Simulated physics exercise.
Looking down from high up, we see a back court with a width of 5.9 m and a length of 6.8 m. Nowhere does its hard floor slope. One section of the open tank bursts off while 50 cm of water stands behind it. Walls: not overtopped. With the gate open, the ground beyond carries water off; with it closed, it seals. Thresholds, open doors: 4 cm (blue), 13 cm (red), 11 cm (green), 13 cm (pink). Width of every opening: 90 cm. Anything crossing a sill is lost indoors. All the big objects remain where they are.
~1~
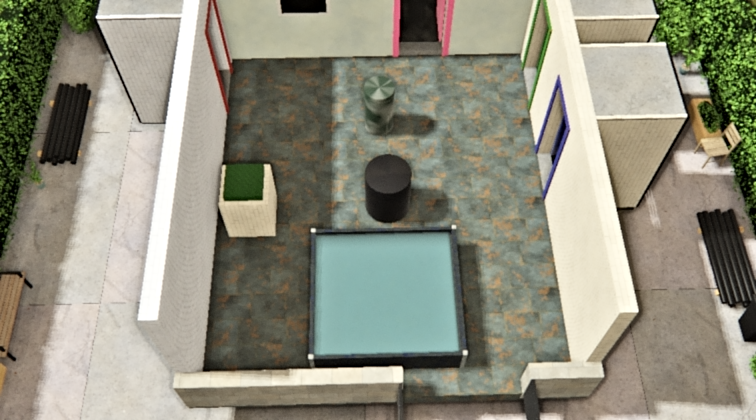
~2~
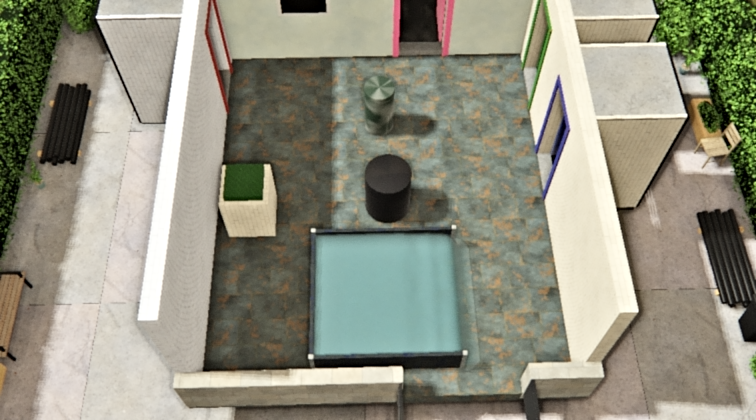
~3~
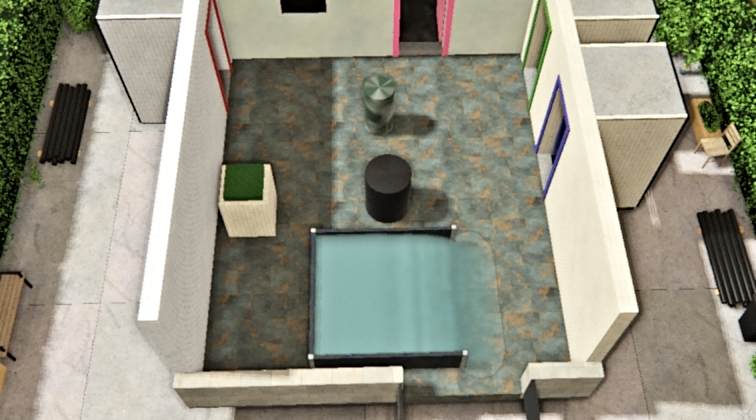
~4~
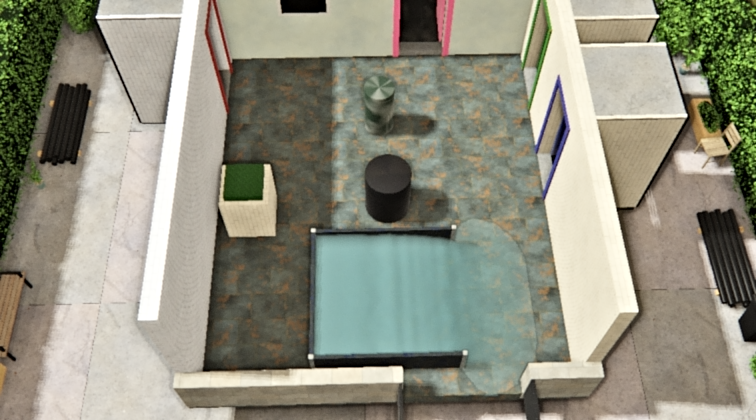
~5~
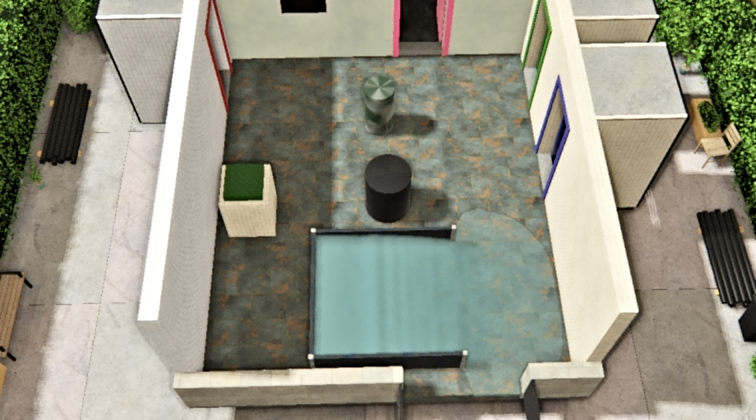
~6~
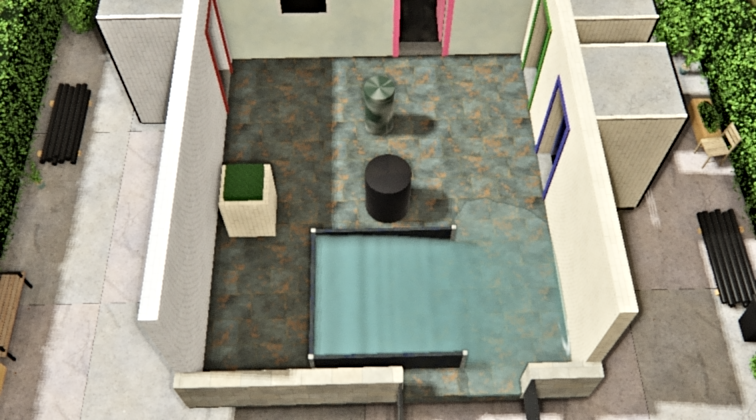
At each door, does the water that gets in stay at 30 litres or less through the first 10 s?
Taking them in turn: At the blue door, no; at the red door, yes; at the green door, yes; at the pink door, yes.
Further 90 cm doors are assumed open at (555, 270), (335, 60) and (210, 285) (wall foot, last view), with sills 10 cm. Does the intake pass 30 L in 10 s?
Well, the first is on the high side, the second is on the low side, and the third is on the low side.
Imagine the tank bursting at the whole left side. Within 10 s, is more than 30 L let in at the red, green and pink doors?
Compared with the limit, red is lower, green is lower and pink is lower.
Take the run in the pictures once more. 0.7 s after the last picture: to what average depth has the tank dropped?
The mean depth is around 31 cm.
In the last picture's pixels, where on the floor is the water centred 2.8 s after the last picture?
Pixel position near (468, 262).
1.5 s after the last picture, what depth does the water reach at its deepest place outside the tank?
About 38 cm at most.
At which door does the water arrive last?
Red.
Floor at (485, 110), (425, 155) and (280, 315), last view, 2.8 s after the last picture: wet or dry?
Submerged, submerged, untouched.
Then, 0.7 s after the last picture water covers 15 % of the floor and is deepest (38 cm) near (566, 377); blue door 4 cm at the sill, 0 L in, red door not reached, green door not reached, pink door not reached.
Then, 1.5 s after the last picture water covers 20 % of the floor and is deepest (38 cm) near (545, 314); blue door 11 cm at the sill, 6 L in, red door not reached, green door not reached, pink door not reached.
Then, 2.8 s after the last picture water covers 40 % of the floor and is deepest (24 cm) near (566, 377); blue door 10 cm at the sill, 31 L in, red door not reached, green door 5 cm at the sill, 0 L in, pink door not reached.
Then, 5.3 s after the last picture water covers 60 % of the floor and is deepest (15 cm) near (498, 60); blue door 6 cm at the sill, 55 L in, red door 7 cm at the sill, 0 L in, green door 11 cm at the sill, 3 L in, pink door 13 cm at the sill, 1 L in.
Then, 9.3 s after the last picture water covers 80 % of the floor and is deepest (12 cm) near (240, 193); blue door 5 cm at the sill, 60 L in, red door 9 cm at the sill, 0 L in, green door 7 cm at the sill, 6 L in, pink door 6 cm at the sill, 2 L in.
